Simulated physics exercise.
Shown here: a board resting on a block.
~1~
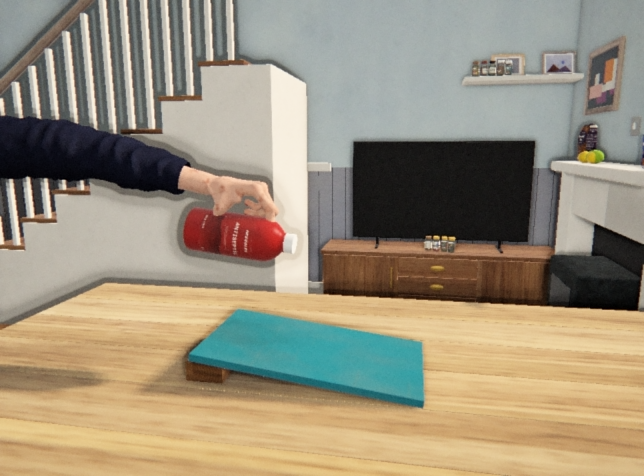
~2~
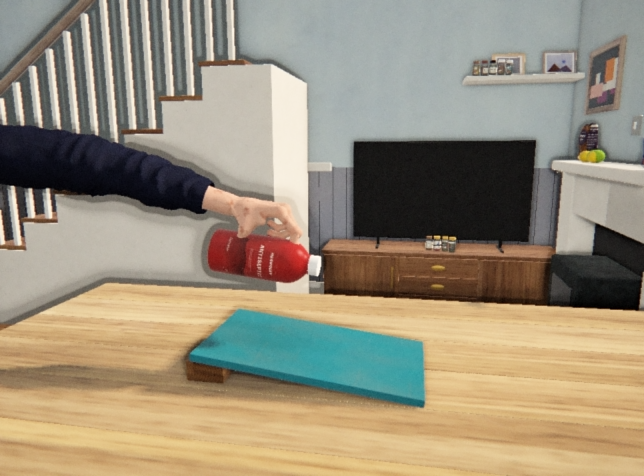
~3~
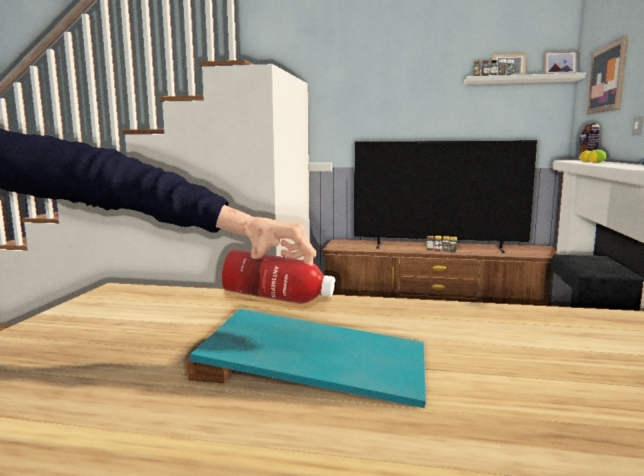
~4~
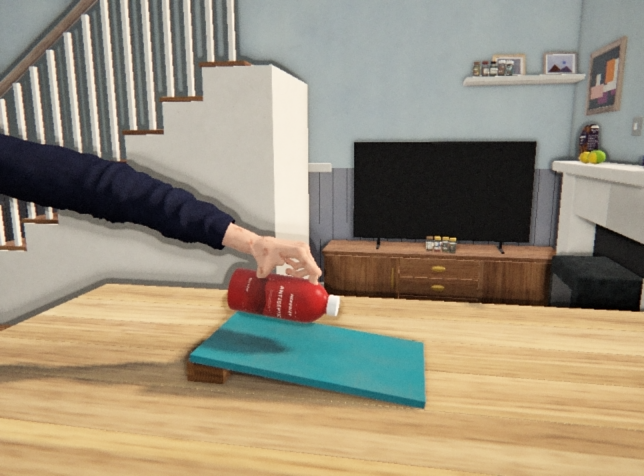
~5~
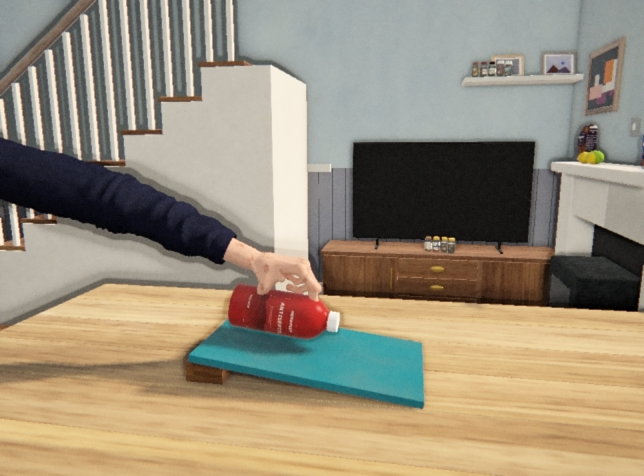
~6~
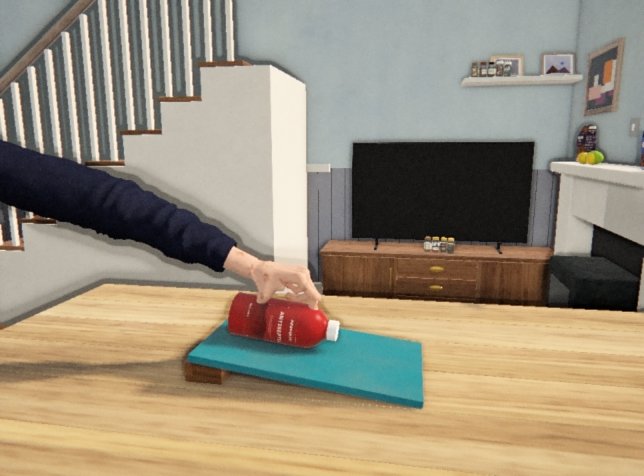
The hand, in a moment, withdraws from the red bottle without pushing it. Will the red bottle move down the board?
It stays in position.
Then, 0.20 s past the last view, nothing moves.
Then, 0.40 s past the last view, red bottle resting near (285, 322).
Finally, it is still in place. Final places as the last picture's camera would see them, red bottle near (285, 322). The red bottle stays where it is put.
